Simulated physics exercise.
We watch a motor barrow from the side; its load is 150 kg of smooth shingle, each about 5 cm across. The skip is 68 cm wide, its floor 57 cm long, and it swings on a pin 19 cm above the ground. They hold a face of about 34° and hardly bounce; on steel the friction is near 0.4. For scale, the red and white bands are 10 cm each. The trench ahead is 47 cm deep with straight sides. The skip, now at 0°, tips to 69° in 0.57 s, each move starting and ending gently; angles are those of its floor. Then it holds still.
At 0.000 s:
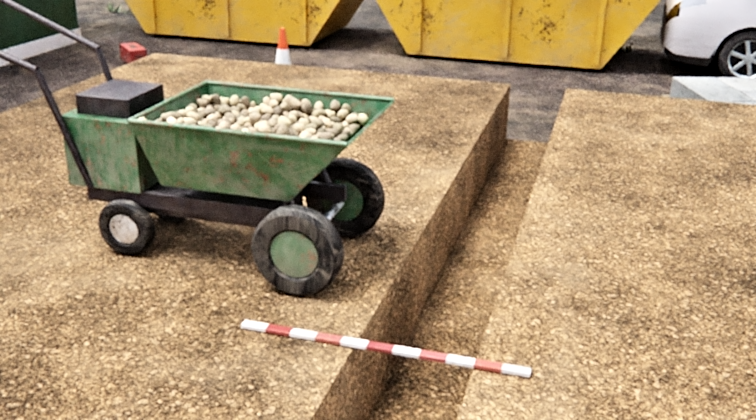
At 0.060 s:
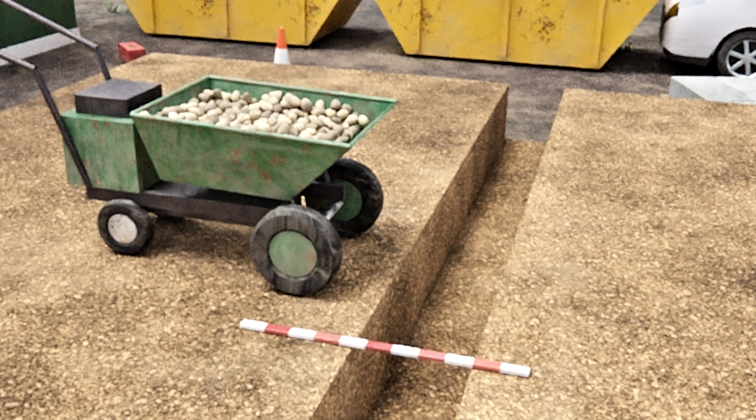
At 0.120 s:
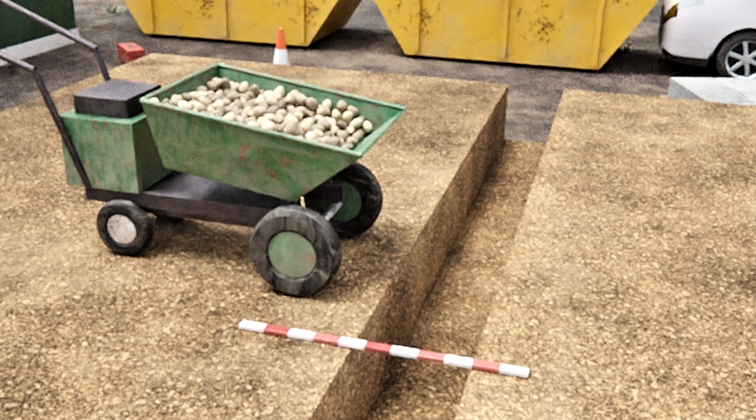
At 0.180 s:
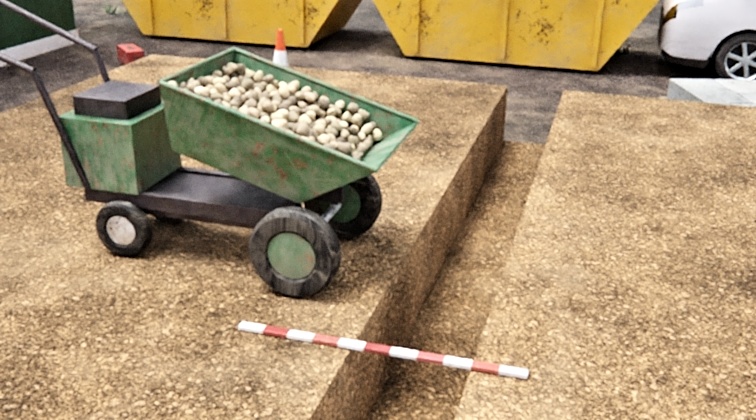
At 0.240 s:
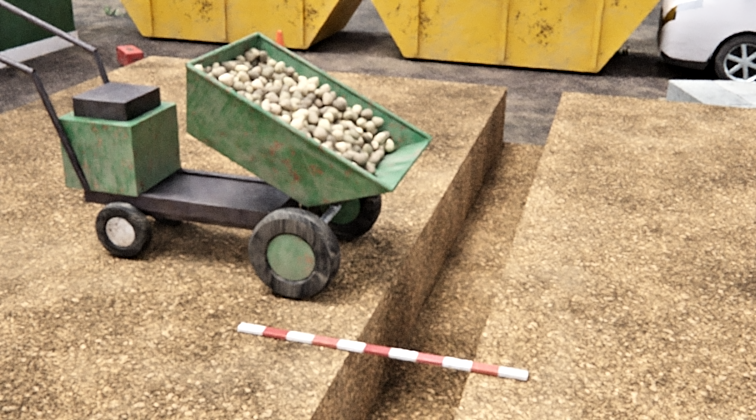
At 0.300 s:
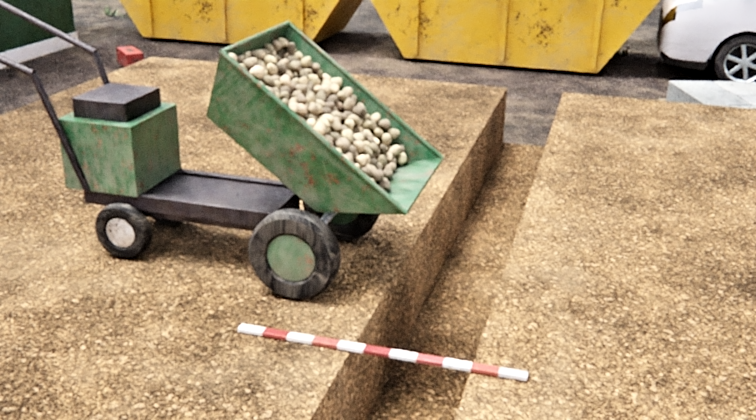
A green motor barrow's skip, heaped with smooth pale stones, sat level beside a straight-sided trench, then tilted up steadily at the back, its front edge lowering on the right while the wheels stayed put.
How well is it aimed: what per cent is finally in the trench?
Close to 54 in a hundred.
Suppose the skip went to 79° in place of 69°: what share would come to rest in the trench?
In that case some 65 per cent.
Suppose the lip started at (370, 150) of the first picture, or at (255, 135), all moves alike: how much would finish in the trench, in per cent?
About 30 and 85 per cent.
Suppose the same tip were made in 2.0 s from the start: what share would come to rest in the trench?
It would be near 80 per cent.
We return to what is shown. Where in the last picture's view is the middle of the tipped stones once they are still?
Near (485, 362).
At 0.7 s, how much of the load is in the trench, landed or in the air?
Some 20 per cent.
After 0.4 s the floor is at 59°; 100 % in the skip; the foremost stones are at (412, 216).
After 0.7 s the floor is at 69°; 76 % in the skip, 21 % in the trench, 2 % past the trench; the foremost stones are at (511, 290).
After 1.0 s the floor is at 69°; 9 % in the skip, 46 % in the trench, 46 % past the trench; the foremost stones are at (728, 339).
After 3.0 s the floor is at 69°; 0 % in the skip, 54 % in the trench, 46 % past the trench; the foremost stones are past the picture's edge.
